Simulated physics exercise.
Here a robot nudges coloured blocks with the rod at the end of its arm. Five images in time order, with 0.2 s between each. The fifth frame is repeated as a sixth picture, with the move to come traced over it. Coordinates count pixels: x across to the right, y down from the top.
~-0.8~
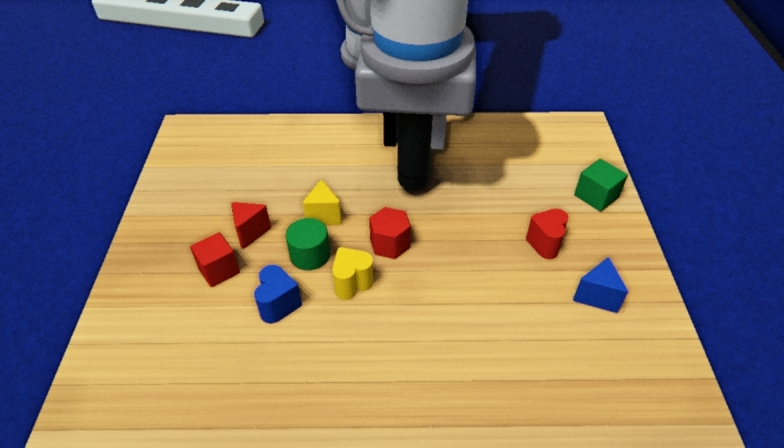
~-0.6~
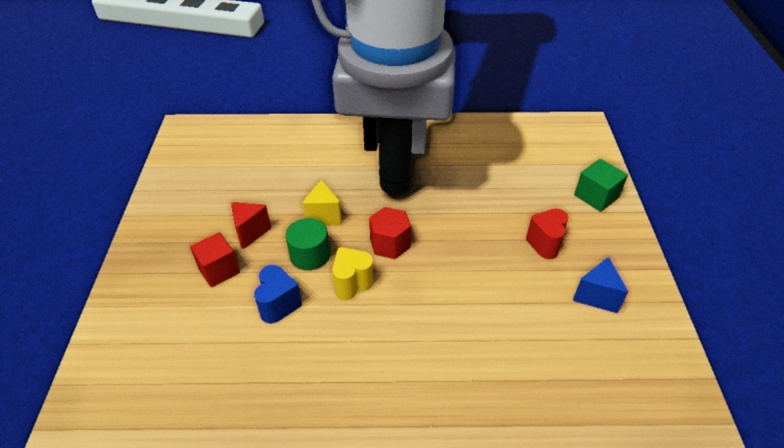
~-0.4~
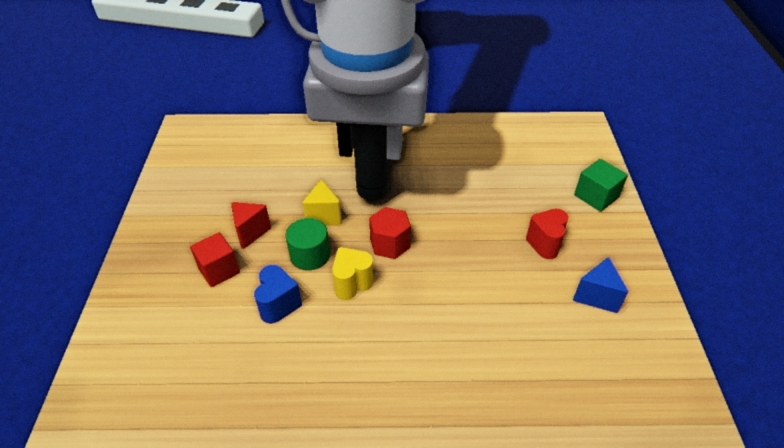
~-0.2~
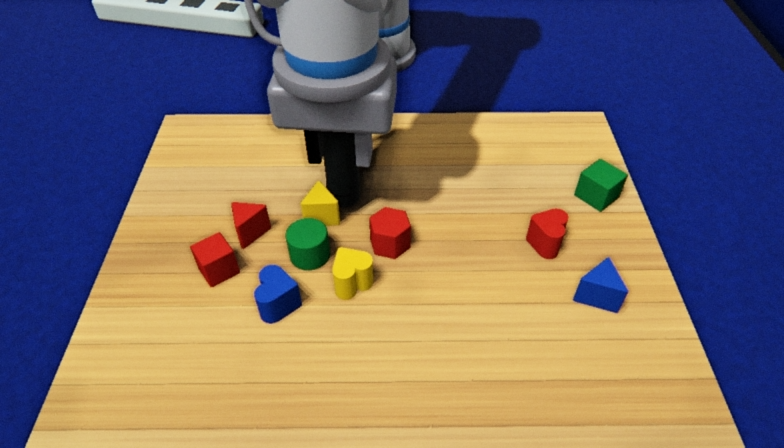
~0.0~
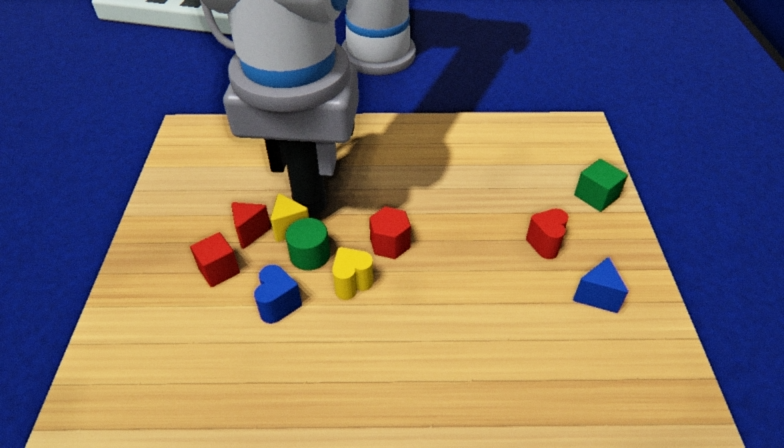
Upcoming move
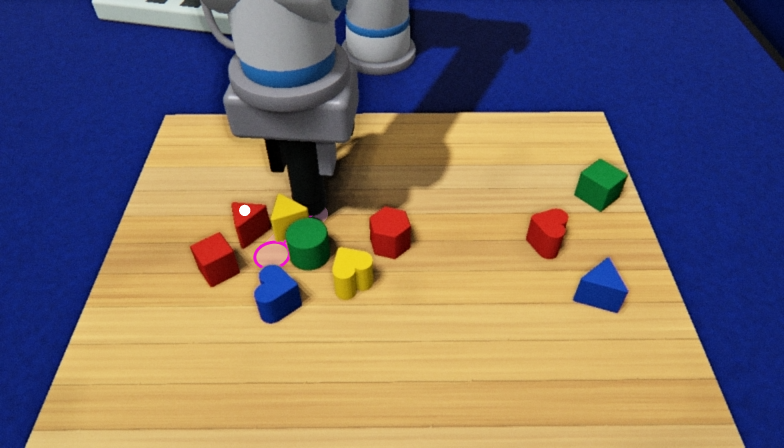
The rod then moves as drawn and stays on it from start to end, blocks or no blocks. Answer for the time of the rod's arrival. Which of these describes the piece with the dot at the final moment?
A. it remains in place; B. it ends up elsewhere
The answer is A.
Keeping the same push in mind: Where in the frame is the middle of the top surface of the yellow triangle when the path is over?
My estimate: (235, 236).
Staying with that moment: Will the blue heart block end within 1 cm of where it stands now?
Yes
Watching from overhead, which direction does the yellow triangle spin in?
My prediction: CW.
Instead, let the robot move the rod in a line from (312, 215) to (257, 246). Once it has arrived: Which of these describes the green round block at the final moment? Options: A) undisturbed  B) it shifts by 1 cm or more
It's A.
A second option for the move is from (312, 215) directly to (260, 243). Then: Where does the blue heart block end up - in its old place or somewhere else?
At the end, its place is the same.
Path on the board, straight from (312, 215) to (272, 255); the dot is on the red triangle.
On the path given first. Halfway along, rod at (291, 226); yellow triangle at (260, 222), turned 35° clockwise; green round block at (306, 235).
At the end, rod at (270, 246); red square piece at (205, 249), turned 20° anticlockwise; red triangle in place; blue heart block in place; yellow triangle at (235, 236), turned 60° clockwise; green round block at (306, 239).
